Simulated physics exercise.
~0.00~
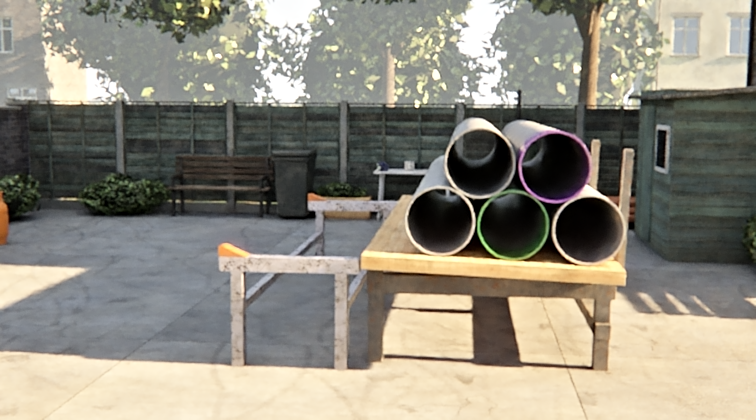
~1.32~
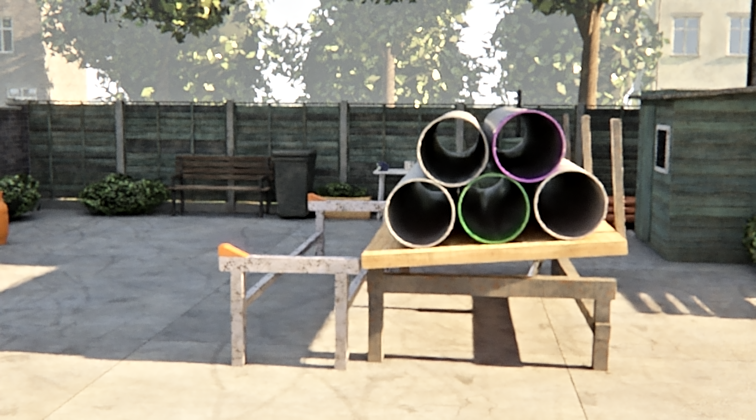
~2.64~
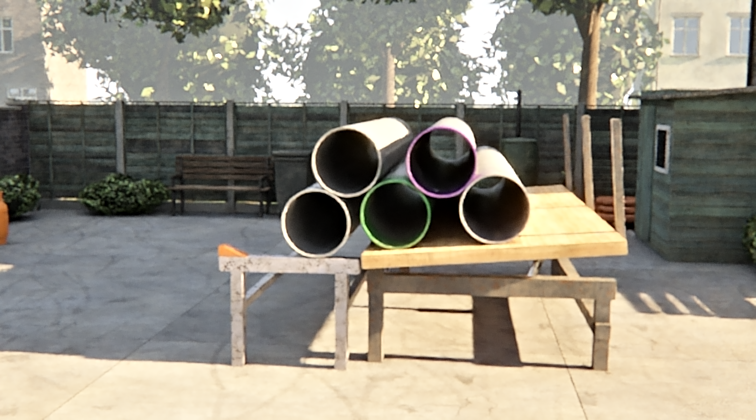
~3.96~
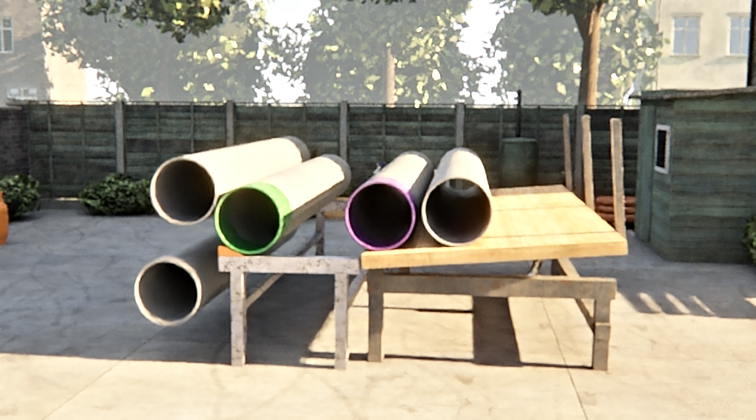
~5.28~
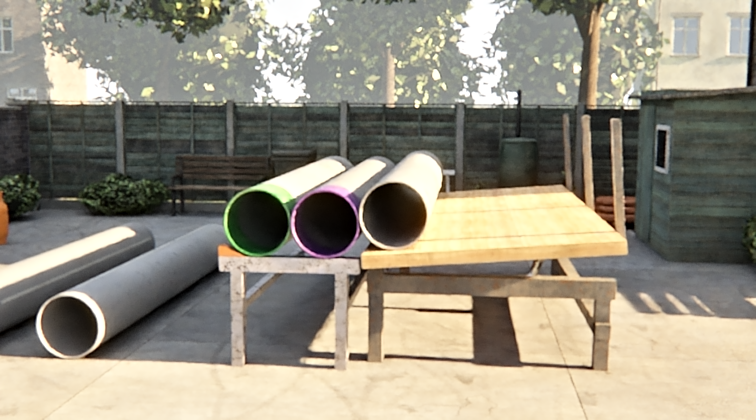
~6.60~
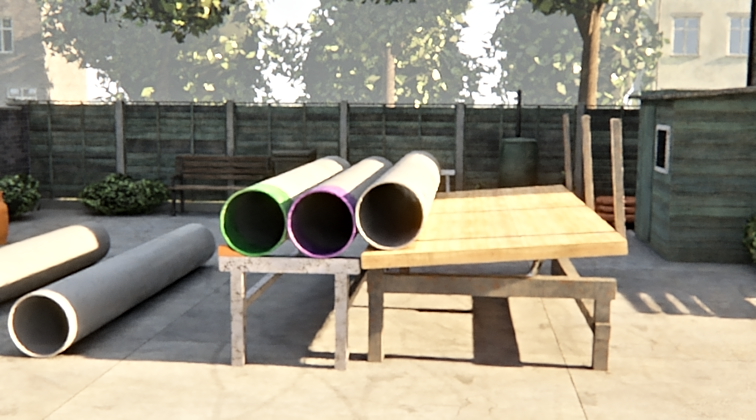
Five stacked pipes rolled left down a wooden deck as its far edge tilted up, spilling onto the low rack beside it, where two plain ones went over the end and dropped to the ground while the green, purple and another plain pipe stayed on the rack.
